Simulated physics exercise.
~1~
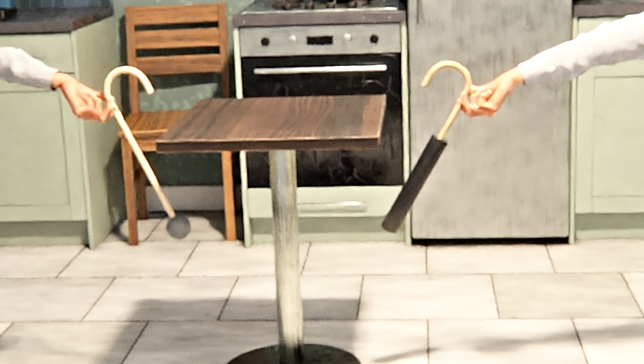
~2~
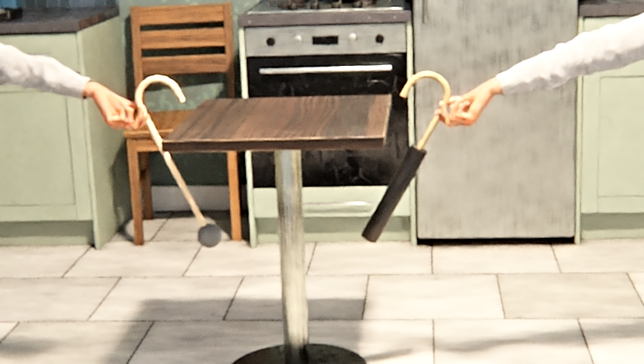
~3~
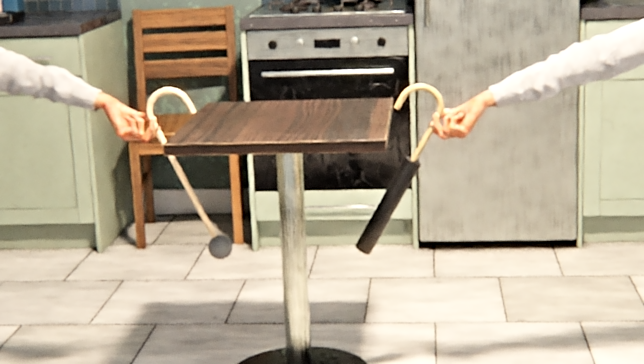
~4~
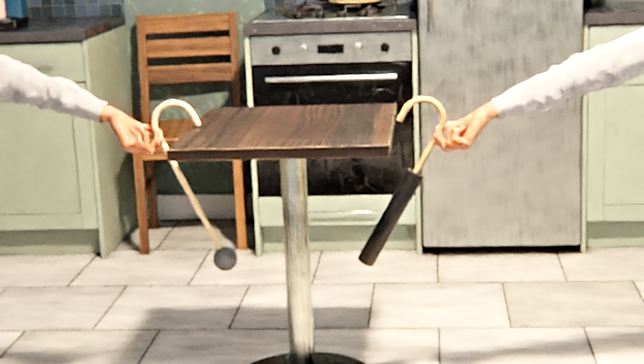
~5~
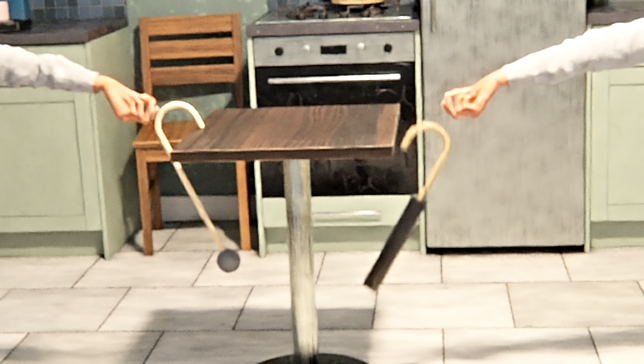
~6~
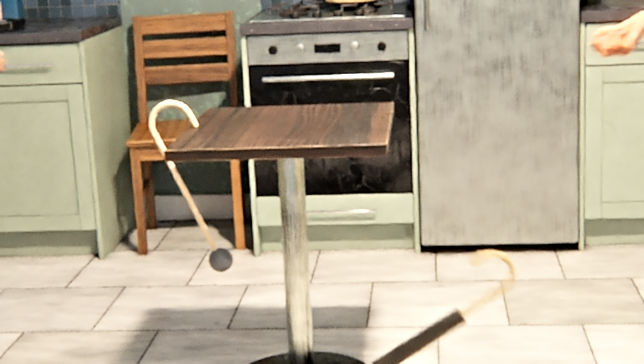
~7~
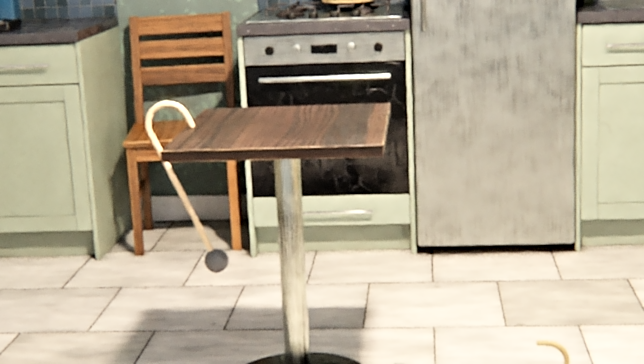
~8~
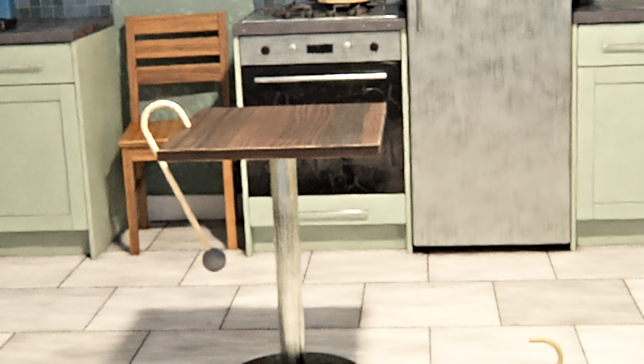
To begin with, two hands reach in from either side of a small wooden table in a kitchen, the left one holding a grey ladle with a hooked handle and the right one a black umbrella. They bring the hooks inward to opposite ends of the tabletop and lower them. Then both hands let go and draw back. The ladle stays hooked on the left edge, but the umbrella drops past the right edge, tipping as it falls to the floor. Finally, the ladle still hangs there, while only the umbrella's curved handle shows at the bottom right.
